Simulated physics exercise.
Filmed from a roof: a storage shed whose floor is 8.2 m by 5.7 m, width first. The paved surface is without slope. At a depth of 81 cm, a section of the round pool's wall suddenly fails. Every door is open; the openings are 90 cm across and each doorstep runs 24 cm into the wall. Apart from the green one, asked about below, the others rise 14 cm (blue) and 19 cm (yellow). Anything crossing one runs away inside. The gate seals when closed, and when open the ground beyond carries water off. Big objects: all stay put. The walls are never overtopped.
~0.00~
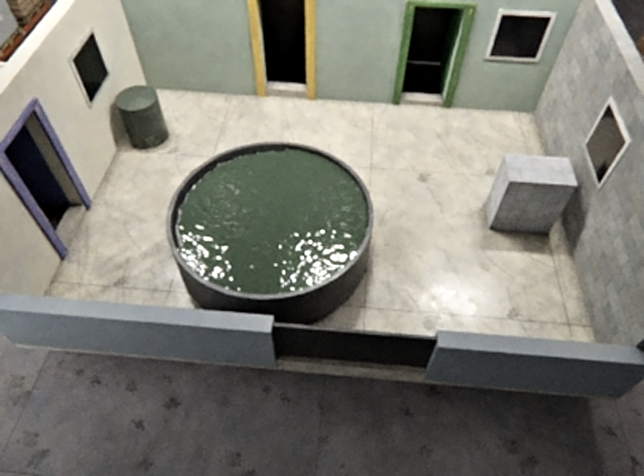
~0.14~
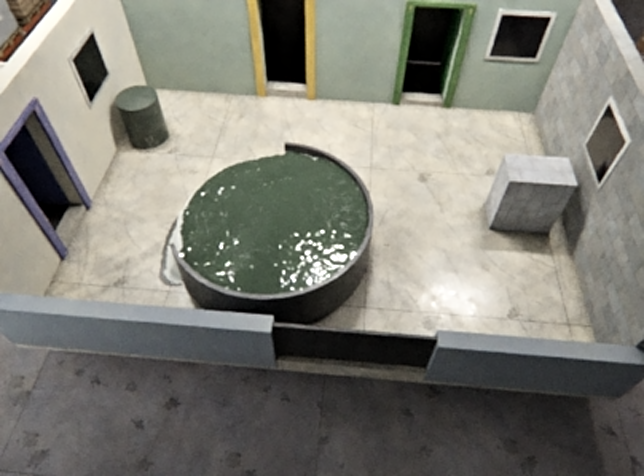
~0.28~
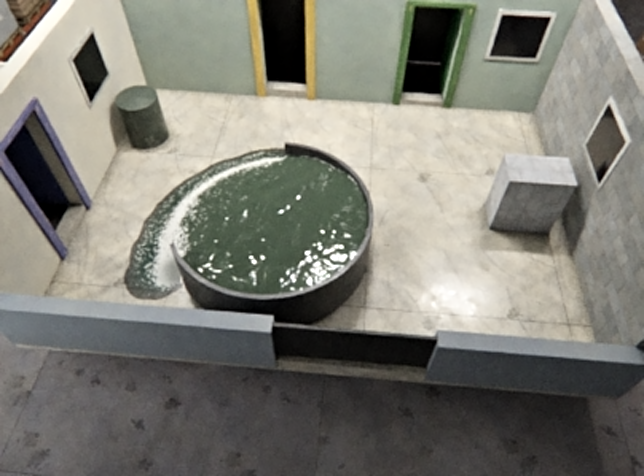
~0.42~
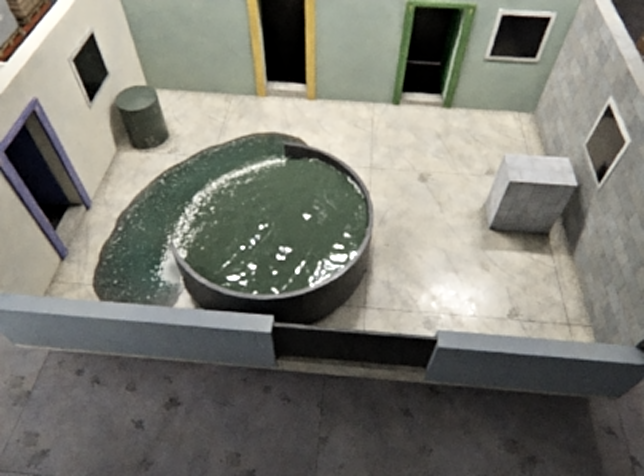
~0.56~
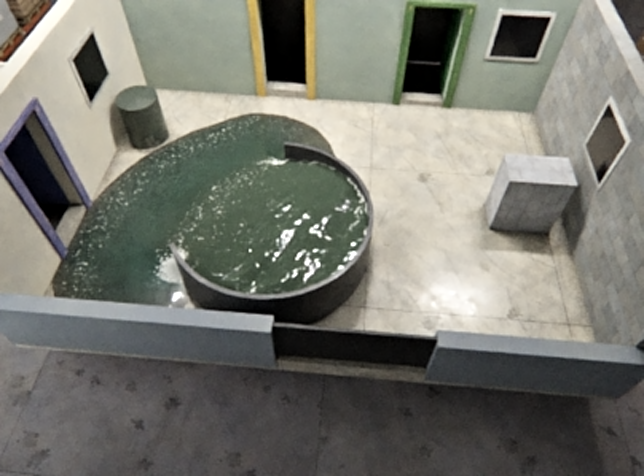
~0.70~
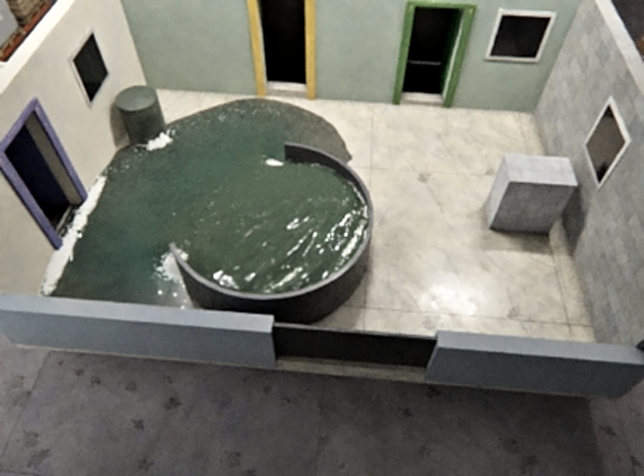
Dark green water fills a round grey pool on the pale marbled floor of a walled yard, seen from above. A purple doorway stands at left, yellow and green ones at the back, a green drum near the back left corner and a grey block at right. The pool's left side gives way, and water fans out leftward and backward, foaming along the left wall and surrounding the drum, while the camera stays still.
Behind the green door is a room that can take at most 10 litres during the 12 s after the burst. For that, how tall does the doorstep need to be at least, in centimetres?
About 13.5 centimetres.
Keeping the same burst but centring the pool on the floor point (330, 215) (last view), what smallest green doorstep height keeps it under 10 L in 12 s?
Roughly 10.5 cm is needed.
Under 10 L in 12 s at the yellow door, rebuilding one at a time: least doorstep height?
Yellow door, minimum about 22 cm.
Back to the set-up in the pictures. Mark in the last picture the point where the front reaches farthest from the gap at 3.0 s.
At about (469, 112).
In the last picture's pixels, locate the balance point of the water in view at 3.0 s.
Centre estimate: (201, 186) px, approximately.
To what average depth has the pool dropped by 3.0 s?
About 20 centimetres.
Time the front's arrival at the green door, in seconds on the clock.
It should hit the green door at around 2.0 seconds.
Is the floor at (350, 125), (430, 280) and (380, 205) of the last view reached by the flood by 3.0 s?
Spot one awash, spot two bone dry, spot three bone dry.
After 1.4 s water covers 40 % of the floor, deepest (52 cm) near (122, 142); it has not reached the green door.
After 3.0 s water covers 50 % of the floor, deepest (48 cm) near (133, 118); 3 cm at the green door, 0 litres in over its 13 cm doorstep.
After 12.0 s water covers 100 % of the floor, deepest (16 cm) near (277, 333); 12 cm at the green door, 11 litres in over its 13 cm doorstep.
At the green door as built, the water arrived by 2.0 s and peaked near 17 cm at 10.0 s.
Run again over the same 12 s with other heights there, 20 litres in over 11.5 cm, 2 litres over 16 cm. The limit of 10 litres is kept from about 13.5 cm up.
